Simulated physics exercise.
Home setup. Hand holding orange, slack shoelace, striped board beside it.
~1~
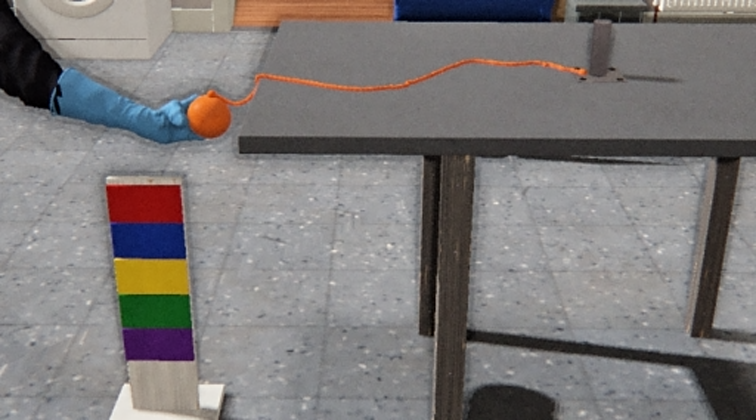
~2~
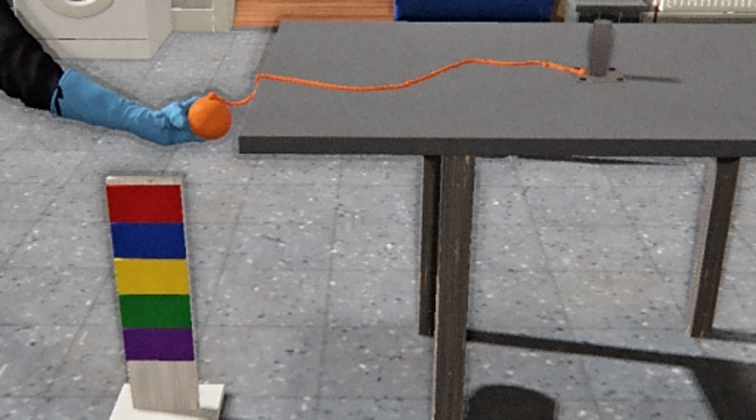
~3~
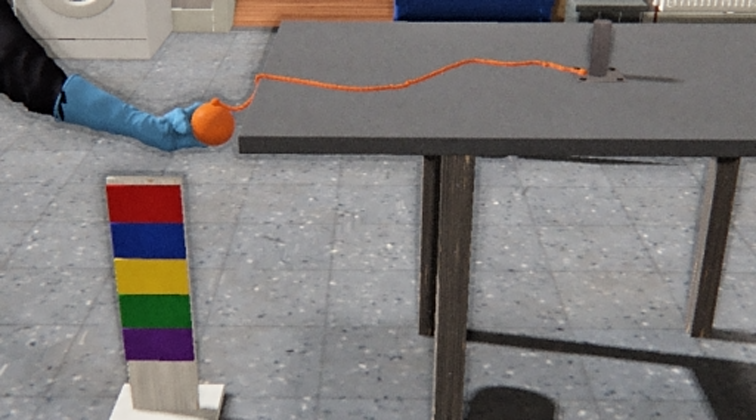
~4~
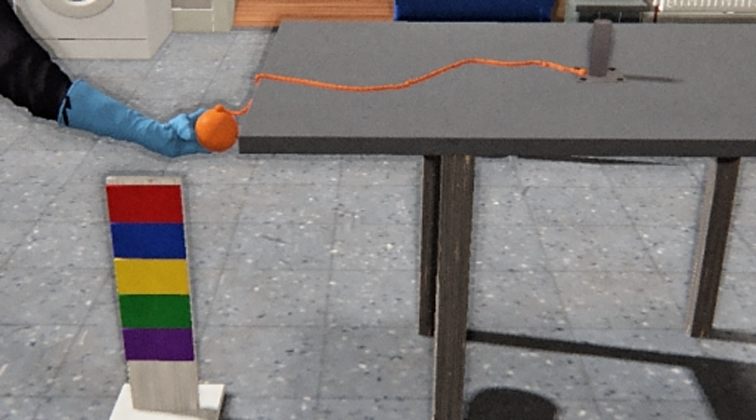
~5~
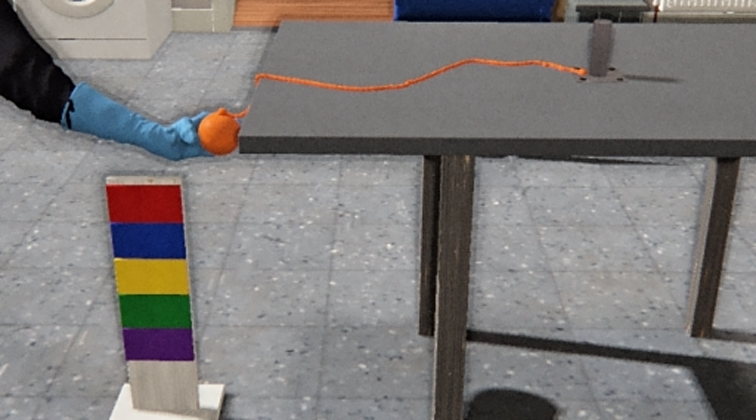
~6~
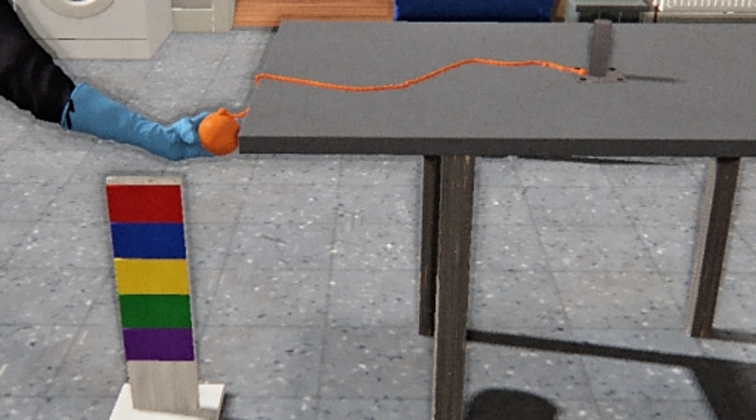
A gloved hand holding an orange ball on a slack cord lowers it slightly beside the table.
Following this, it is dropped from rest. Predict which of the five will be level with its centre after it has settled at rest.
I predict blue.
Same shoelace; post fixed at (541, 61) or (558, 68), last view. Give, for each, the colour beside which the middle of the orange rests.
Result 1: Yellow. Result 2: Yellow.
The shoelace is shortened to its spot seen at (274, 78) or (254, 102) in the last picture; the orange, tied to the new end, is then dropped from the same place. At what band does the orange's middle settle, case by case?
Try by try: No band; red.
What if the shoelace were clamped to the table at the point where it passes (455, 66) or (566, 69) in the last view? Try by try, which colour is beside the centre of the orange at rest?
Results, in sequence: Red / blue.
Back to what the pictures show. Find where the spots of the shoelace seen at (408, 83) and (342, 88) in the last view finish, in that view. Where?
Roughly at (339, 71), and the other roughly at (265, 73).
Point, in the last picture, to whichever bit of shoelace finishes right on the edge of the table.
Look near (335, 88).
Soon after, orange near (252, 222); level with red.
Then, orange near (282, 233); level with blue.
At rest, orange near (266, 236); level with blue. At blue.
